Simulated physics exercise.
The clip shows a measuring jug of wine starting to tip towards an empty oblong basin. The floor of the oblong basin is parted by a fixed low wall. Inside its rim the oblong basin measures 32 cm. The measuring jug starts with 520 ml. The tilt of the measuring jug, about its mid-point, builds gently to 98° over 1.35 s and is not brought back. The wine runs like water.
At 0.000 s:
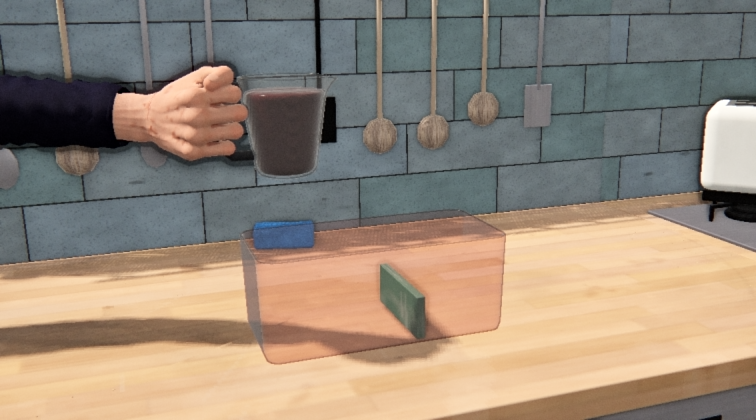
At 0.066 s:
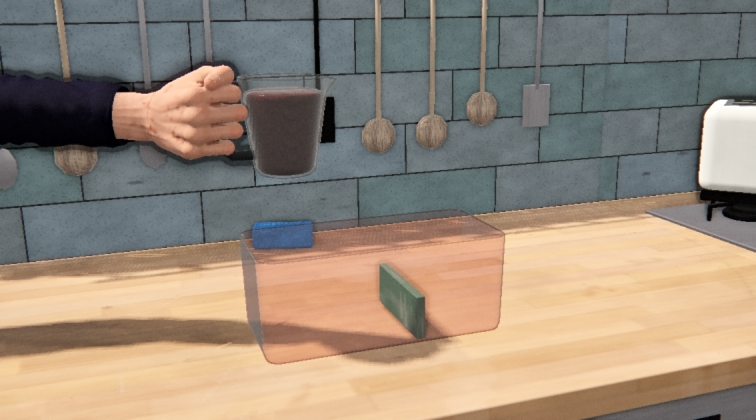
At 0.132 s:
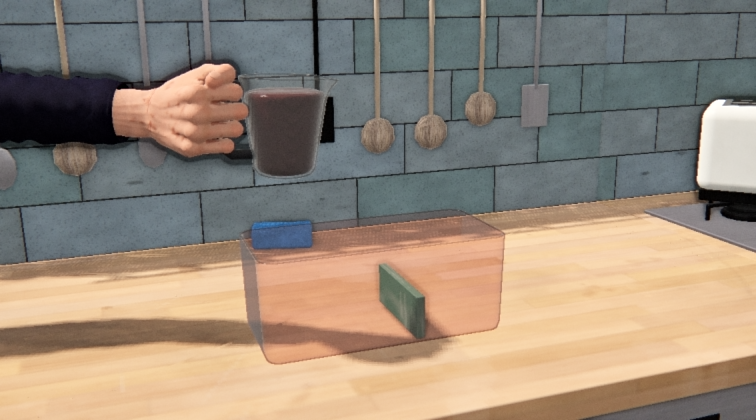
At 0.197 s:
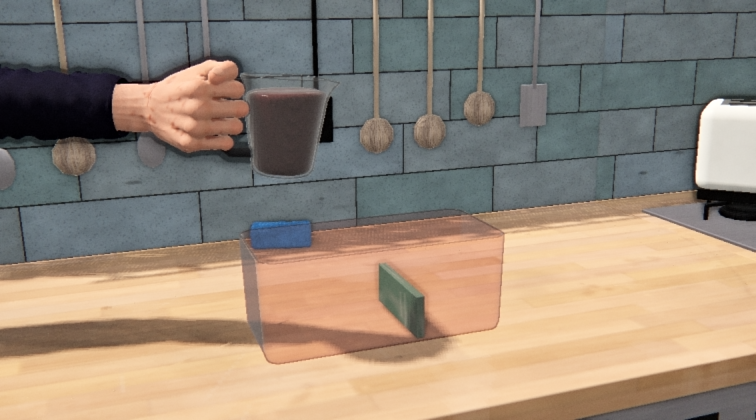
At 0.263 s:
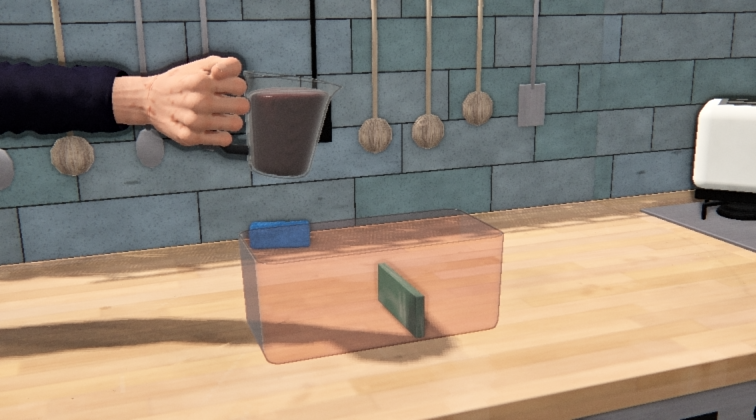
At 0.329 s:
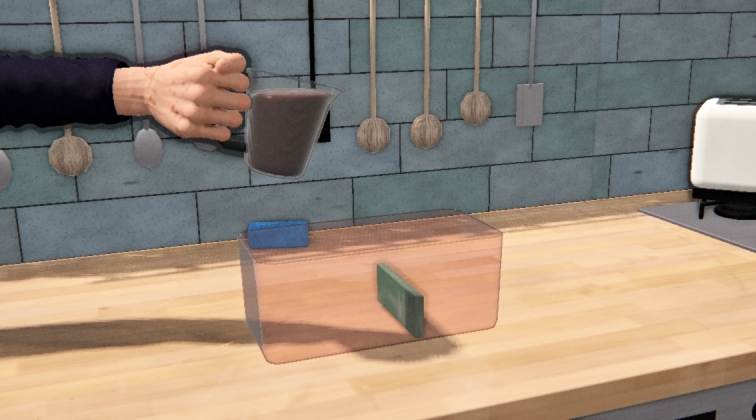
The clip opens on a hand holding a clear measuring jug of dark wine above a see-through, reddish oblong basin on a wooden counter, with a blue block and a green block at the basin. The jug stays upright at first, then tilts gently to the right, the wine still inside it.
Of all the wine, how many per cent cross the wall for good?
About 41 per cent.
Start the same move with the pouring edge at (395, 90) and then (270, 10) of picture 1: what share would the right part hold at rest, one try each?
In turn about 95 and 5 per cent.
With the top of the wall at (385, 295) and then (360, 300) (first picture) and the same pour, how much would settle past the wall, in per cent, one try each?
First 80, then 95 per cent.
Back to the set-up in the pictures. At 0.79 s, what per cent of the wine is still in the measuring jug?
Some 76 per cent.
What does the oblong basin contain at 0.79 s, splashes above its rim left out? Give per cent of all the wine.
Near 7 in a hundred.
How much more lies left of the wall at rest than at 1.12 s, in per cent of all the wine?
Some 36 per cent.
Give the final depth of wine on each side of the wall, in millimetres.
Some 10 mm on the left and 14 mm on the right.
After 0.79 s the tilt is 61° and 76 per cent is still to pour, 2 is left of the wall and 5 right of it.
After 1.12 s the tilt is 91° and 26 per cent is still to pour, 21 is left of the wall and 36 right of it.
After 1.47 s the tilt is 98° and 1 per cent is still to pour, 55 is left of the wall and 41 right of it.
After 1.85 s the tilt is 98° and 0 per cent is still to pour, 58 is left of the wall and 41 right of it.
In the end 58 per cent lies left of the wall, 41 right of it and 1 outside.
